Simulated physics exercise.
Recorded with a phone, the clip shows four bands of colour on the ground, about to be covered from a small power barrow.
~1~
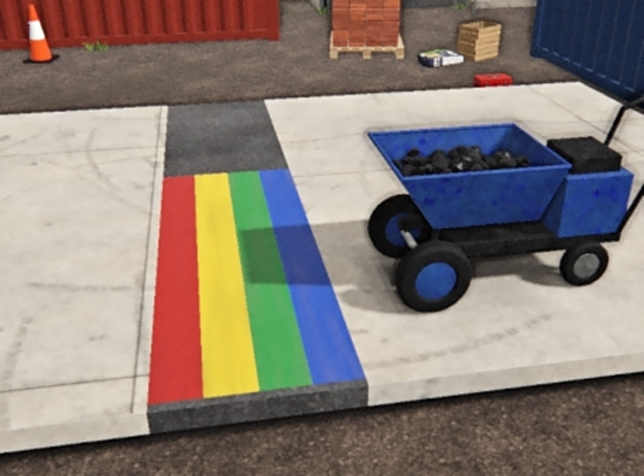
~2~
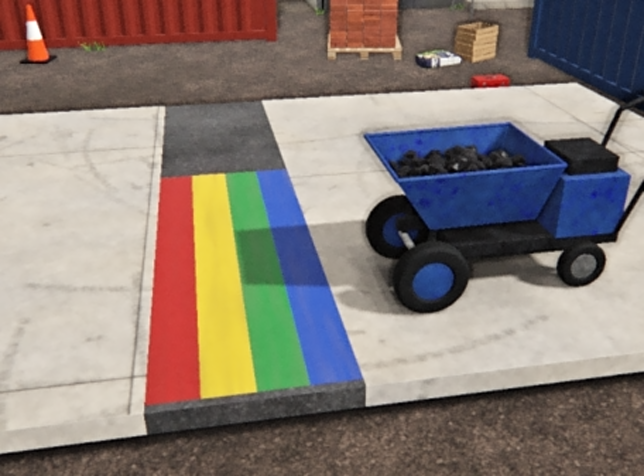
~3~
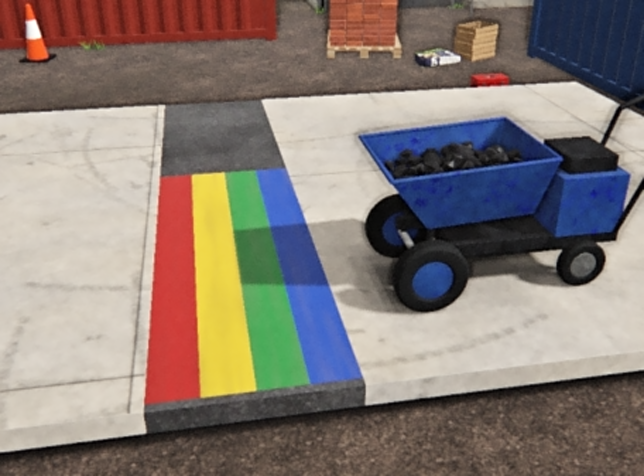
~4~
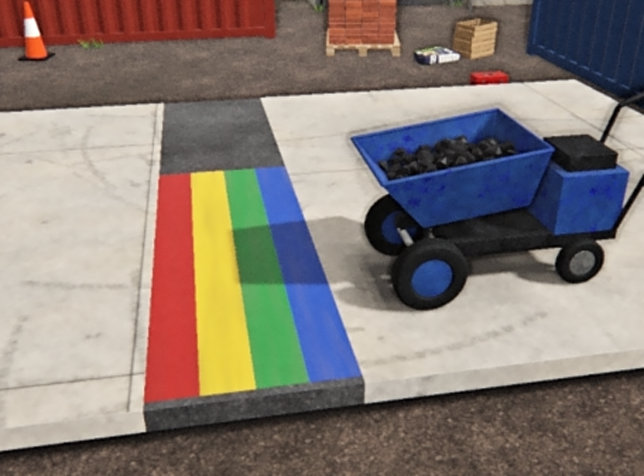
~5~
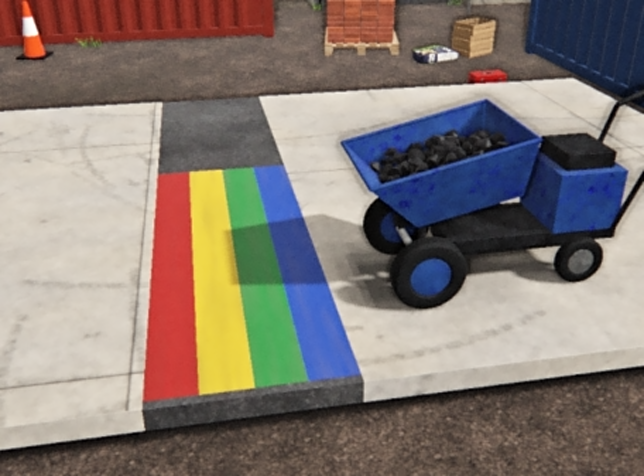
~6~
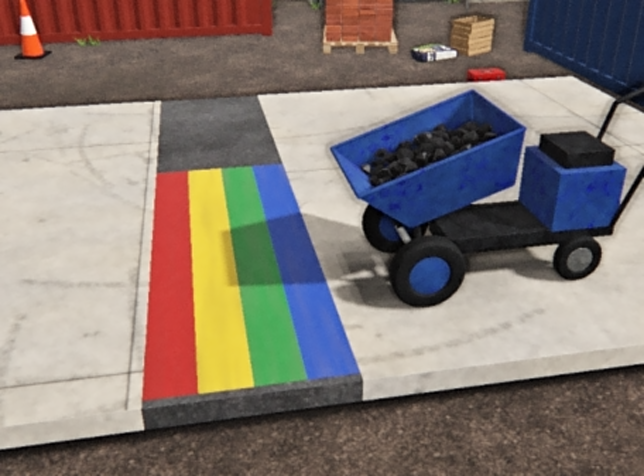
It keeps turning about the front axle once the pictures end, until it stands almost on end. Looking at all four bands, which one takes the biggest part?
That would be the green band.
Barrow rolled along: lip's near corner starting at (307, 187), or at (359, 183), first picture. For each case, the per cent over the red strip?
Position 1 near 40 %, position 2 near 20 %.
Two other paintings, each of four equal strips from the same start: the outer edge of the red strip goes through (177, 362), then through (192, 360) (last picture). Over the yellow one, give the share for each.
Shares in turn: 20 %; 30 %.
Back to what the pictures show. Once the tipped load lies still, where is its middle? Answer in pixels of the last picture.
It settles centred around (261, 286).
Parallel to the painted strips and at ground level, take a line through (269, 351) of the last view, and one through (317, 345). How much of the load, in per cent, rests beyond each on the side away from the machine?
About 40 and 70 per cent.
Soon, skip tipped steeply; all in the skip.
A while on, skip tipped right over; most in the skip; a small part over the blue strip; a small part over the green strip.
Towards the end, skip tipped right over; about a quarter in the skip; a small part over the blue strip; about a third over the green strip; about a quarter over the yellow strip; a stray few over the red strip; a stray few off the paint.
Finally, skip tipped right over; about a quarter in the skip; about a quarter over the blue strip; about a third over the green strip; about a quarter over the yellow strip; a stray few over the red strip; a stray few off the paint.
